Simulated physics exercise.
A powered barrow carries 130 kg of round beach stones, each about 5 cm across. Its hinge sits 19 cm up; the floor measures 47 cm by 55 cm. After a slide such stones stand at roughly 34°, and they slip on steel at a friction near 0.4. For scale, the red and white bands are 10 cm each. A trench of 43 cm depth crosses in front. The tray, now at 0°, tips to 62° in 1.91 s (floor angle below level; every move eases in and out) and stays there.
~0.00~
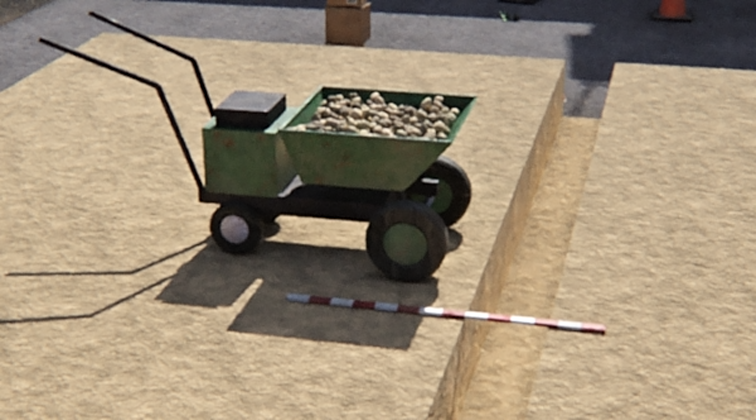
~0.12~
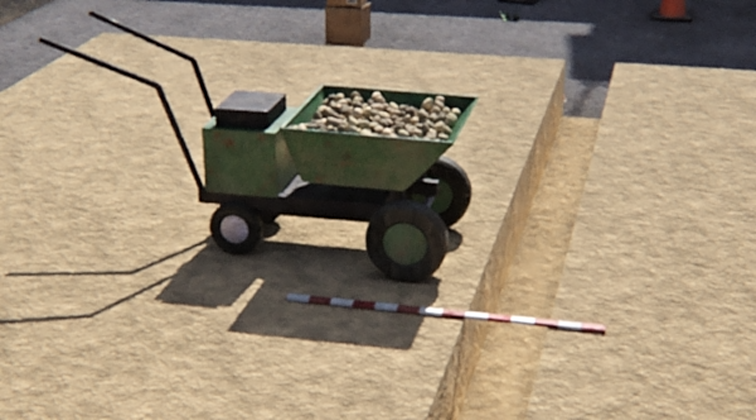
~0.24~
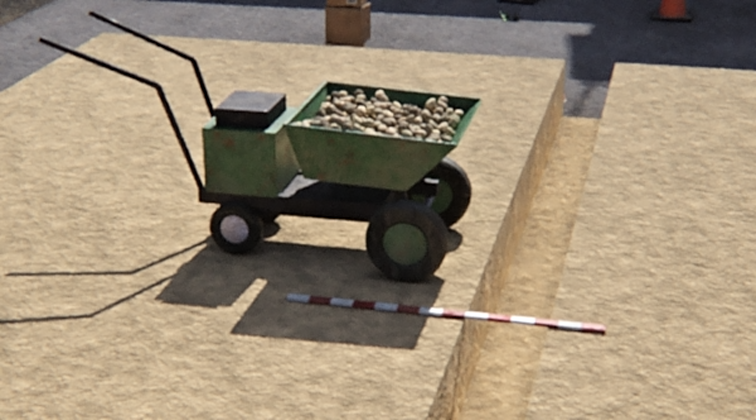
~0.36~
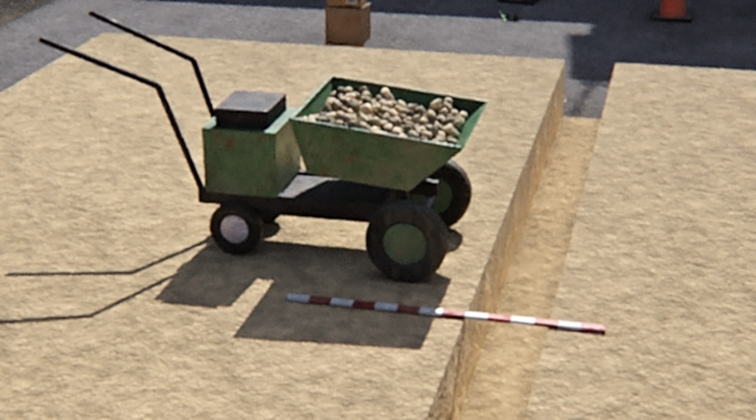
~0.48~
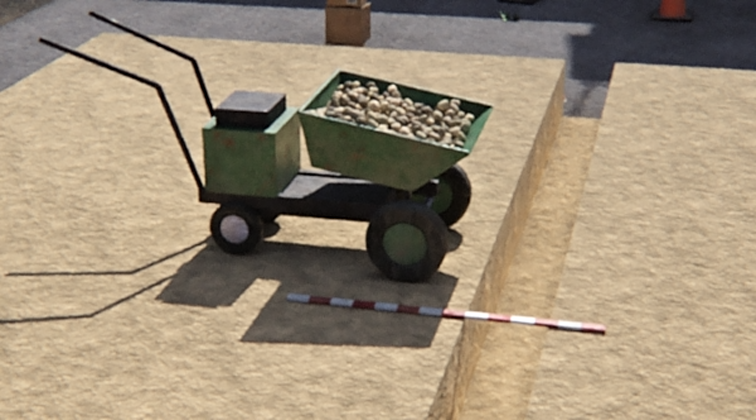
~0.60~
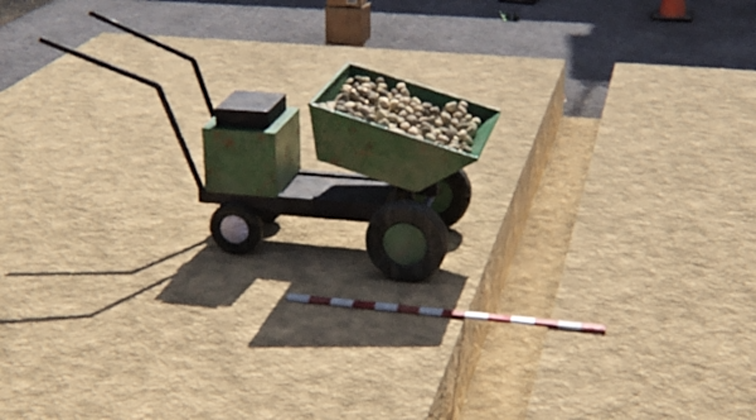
The green tray of a powered barrow, heaped with round pale stones, stands on sandy ground beside a trench, seen from above and to one side. Black handles rise at left over dark wheels, a red-and-white banded pole lies in front, and a brown box and orange cone sit behind. Slowly the tray tilts down to the right, its rear lifting, while the camera stays still.
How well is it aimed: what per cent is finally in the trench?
Roughly 58 per cent ends in the trench.
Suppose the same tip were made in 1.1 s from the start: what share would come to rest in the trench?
In that case some 50 per cent.
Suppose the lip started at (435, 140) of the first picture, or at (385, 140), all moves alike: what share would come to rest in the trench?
First some 80, then 100 per cent.
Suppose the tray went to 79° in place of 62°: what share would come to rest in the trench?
It would be near 55 per cent.
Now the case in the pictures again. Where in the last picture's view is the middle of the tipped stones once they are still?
Around (553, 324).
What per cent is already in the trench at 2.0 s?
About 20 per cent by then.
After 1.4 s the floor is at 52°; 99 % in the tray, 1 % in the trench; the foremost stones are at (537, 203).
After 2.0 s the floor is at 62°; 49 % in the tray, 19 % in the trench, 31 % past the trench; the foremost stones are at (667, 273).
After 2.4 s the floor is at 62°; 26 % in the tray, 30 % in the trench, 44 % past the trench; the foremost stones are at (735, 283).
After 4.3 s the floor is at 62°; 0 % in the tray, 58 % in the trench, 42 % past the trench; the foremost stones are past the picture's edge.
